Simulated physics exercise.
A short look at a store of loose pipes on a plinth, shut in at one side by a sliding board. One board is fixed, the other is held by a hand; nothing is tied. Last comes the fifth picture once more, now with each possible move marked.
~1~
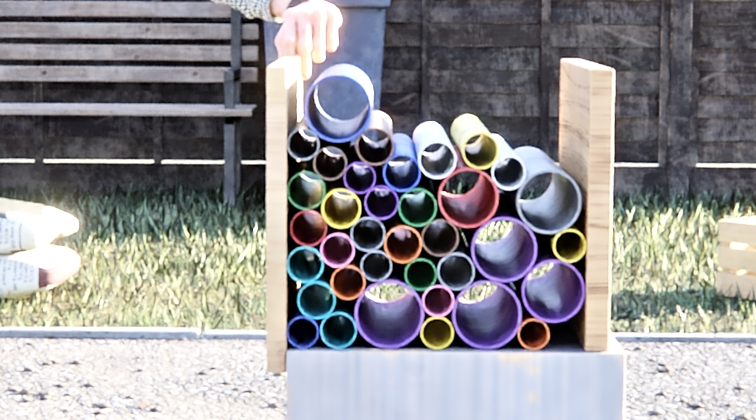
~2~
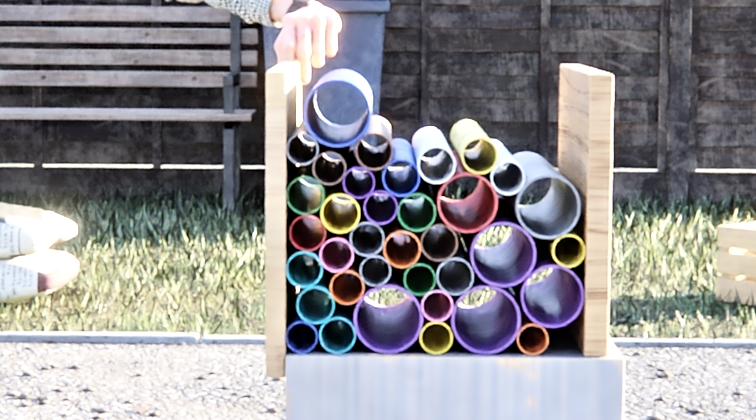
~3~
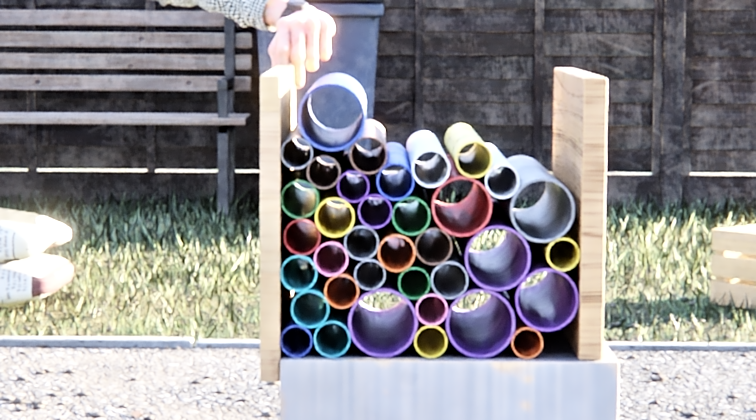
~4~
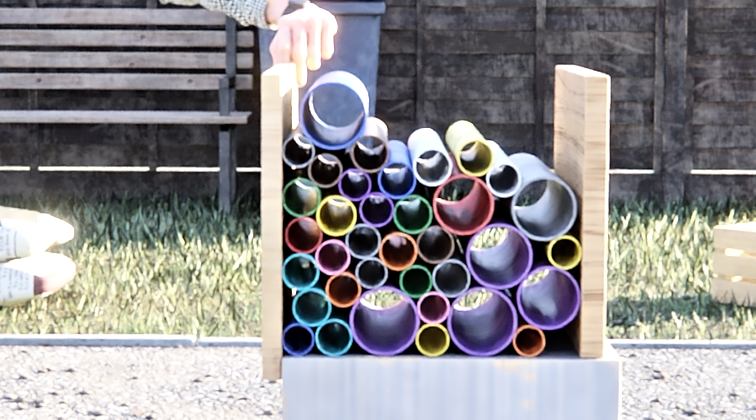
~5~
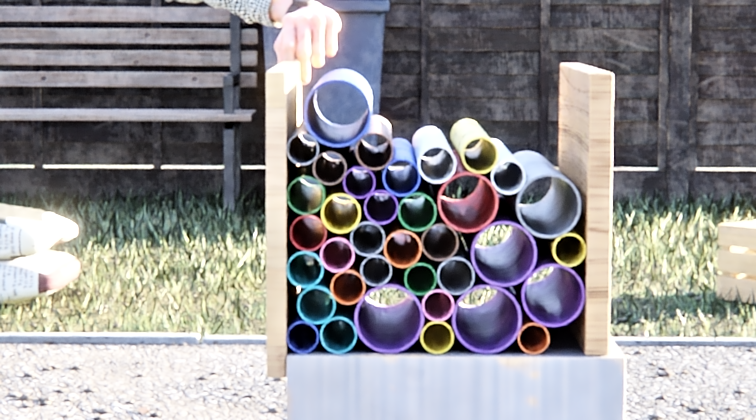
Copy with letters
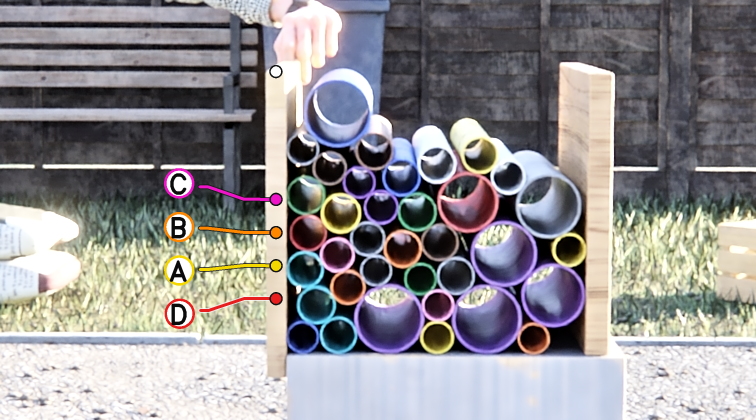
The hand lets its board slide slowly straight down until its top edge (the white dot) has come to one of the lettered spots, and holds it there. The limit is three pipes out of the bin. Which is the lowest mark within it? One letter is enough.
C is the limit.
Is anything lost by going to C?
Yes.
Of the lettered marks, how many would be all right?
The number is one.
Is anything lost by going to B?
At B: Yes.
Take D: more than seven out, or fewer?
More than seven.
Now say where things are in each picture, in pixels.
A red pipe (468, 198); a brown pipe (375, 146); a blue pipe (338, 108), in the first picture.
A blue pipe (337, 113); side board (285, 205), in the second picture.
A blue pipe (296, 341); an orange pipe (527, 343), in the third picture.
An orange pipe (343, 290); a purple pipe (499, 257), in the fourth picture.
A yellow pipe (341, 213); a red pipe (468, 202); a brown pipe (375, 151), in the fifth picture.
On the marked copy, A at (276, 266); B at (276, 232); C at (276, 200); D at (276, 299); the white dot at (276, 71).
Taking C. A third of the way, top of the board (286, 131).
Two thirds of the way, top of the board (286, 197).
When it is over, top of the board (286, 198), two out over the board.
As for the rest, A more than three out over the board; B four out over the board; D more than three out over the board.
